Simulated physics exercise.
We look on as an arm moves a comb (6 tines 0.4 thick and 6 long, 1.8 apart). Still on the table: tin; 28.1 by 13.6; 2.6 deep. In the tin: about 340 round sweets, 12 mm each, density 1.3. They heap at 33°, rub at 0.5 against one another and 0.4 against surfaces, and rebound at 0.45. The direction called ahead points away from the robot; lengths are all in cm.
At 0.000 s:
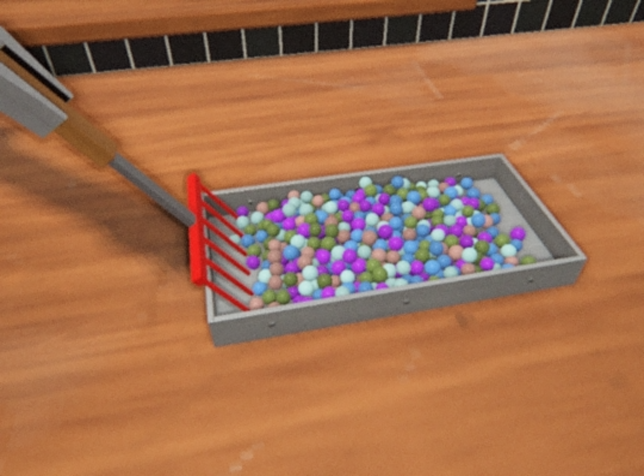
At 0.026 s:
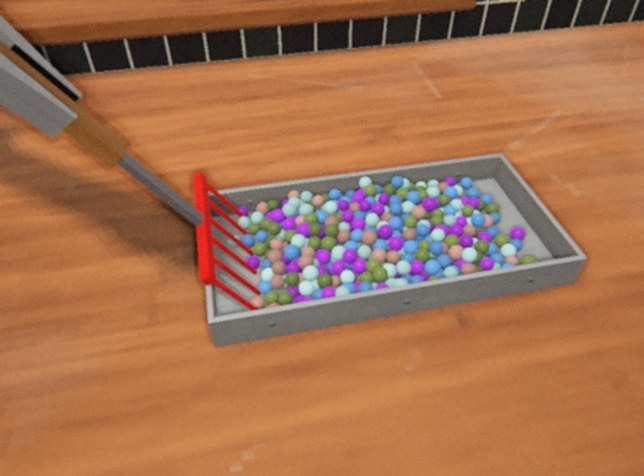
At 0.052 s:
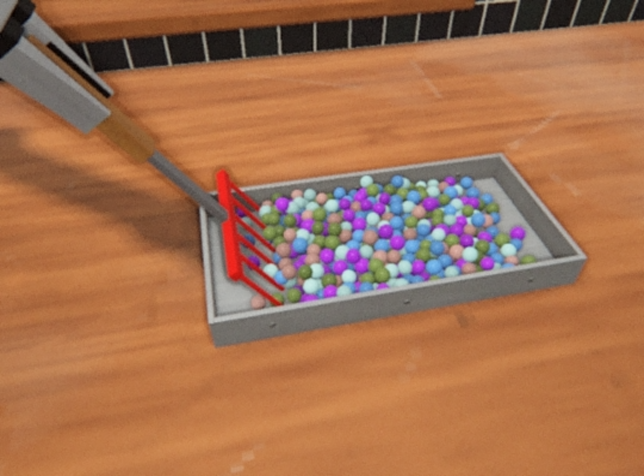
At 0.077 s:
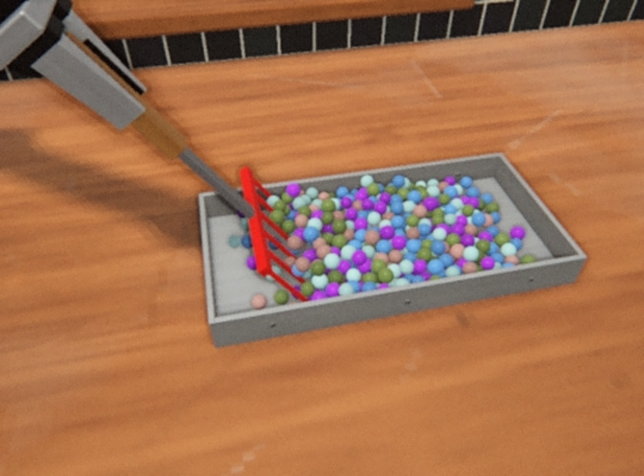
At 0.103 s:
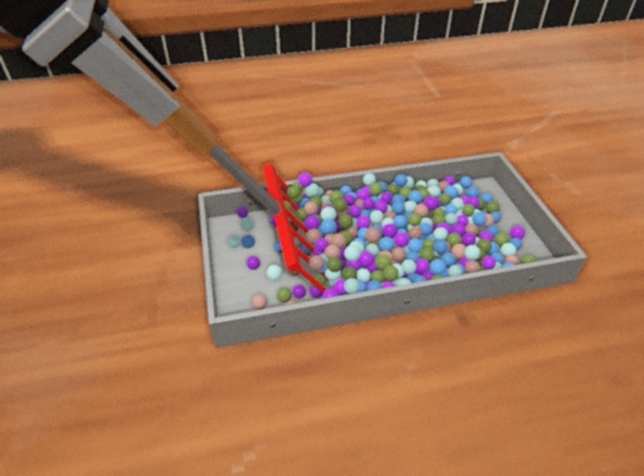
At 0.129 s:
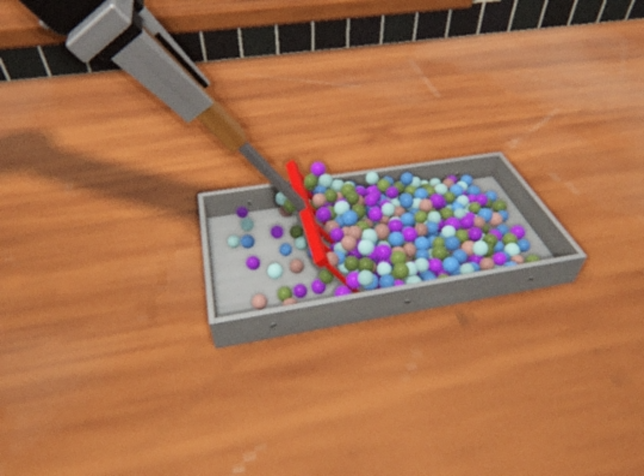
A grey robot arm with a red comb moves rightward through a shallow grey tin on a wooden table, seen from above at a steady angle. The tin holds small round sweets in purple, blue, green, pale mint and salmon, with dark tiles behind. The comb pushes the sweets from the left end into a denser heap, leaving a few scattered behind it.
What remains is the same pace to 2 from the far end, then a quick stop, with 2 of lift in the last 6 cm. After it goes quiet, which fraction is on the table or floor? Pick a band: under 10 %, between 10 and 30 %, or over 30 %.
Over 30 %.
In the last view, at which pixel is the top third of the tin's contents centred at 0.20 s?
Around pixel (409, 212).
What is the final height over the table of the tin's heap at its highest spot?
Some 4.0 cm.
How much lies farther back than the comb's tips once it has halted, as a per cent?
My estimate is around 50 per cent.
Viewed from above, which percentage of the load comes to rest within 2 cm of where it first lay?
I'd guess close to 5 percent of the load.
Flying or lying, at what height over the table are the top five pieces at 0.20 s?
Height: Close to 6 cm.
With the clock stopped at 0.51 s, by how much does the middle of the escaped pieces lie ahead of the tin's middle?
Offset: Near 20 cm.
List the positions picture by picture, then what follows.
In the first picture, comb bar at (196, 224), sloping 57°; upper third of the load around (380, 232), from x 235 to 530, top at y 185; 342 in the tin.
In the second picture, comb bar at (204, 223), sloping 57°; upper third of the load around (380, 232), from x 235 to 530, top at y 185.
In the third picture, comb bar at (229, 220), sloping 57°; upper third of the load around (367, 230), from x 235 to 530, top at y 180.
In the fourth picture, comb bar at (255, 216), sloping 57°; upper third of the load around (359, 228), from x 235 to 530, top at y 180.
In the fifth picture, comb bar at (280, 213), sloping 57°; upper third of the load around (360, 224), from x 235 to 530, top at y 180.
In the sixth picture, comb bar at (305, 209), sloping 57°; upper third of the load around (364, 218), from x 235 to 535, top at y 170; 342 in the tin.
By 0.20 s, sloping 57°, highest piece 7 above the table; 340 in the tin, 2 in flight or on the tool.
By 0.27 s, sloping 57°, highest piece 8 above the table; 334 in the tin, 6 on the table or floor, 2 in flight or on the tool.
By 0.51 s, sloping 57°, highest piece 4 above the table; 201 in the tin, 140 on the table or floor, 1 in flight or on the tool.
By 1.21 s, sloping 57°, highest piece 4 above the table; 201 in the tin, 141 on the table or floor.
Final count, 201 in the tin, 141 on the table or floor. That is 41 % on the table or floor.
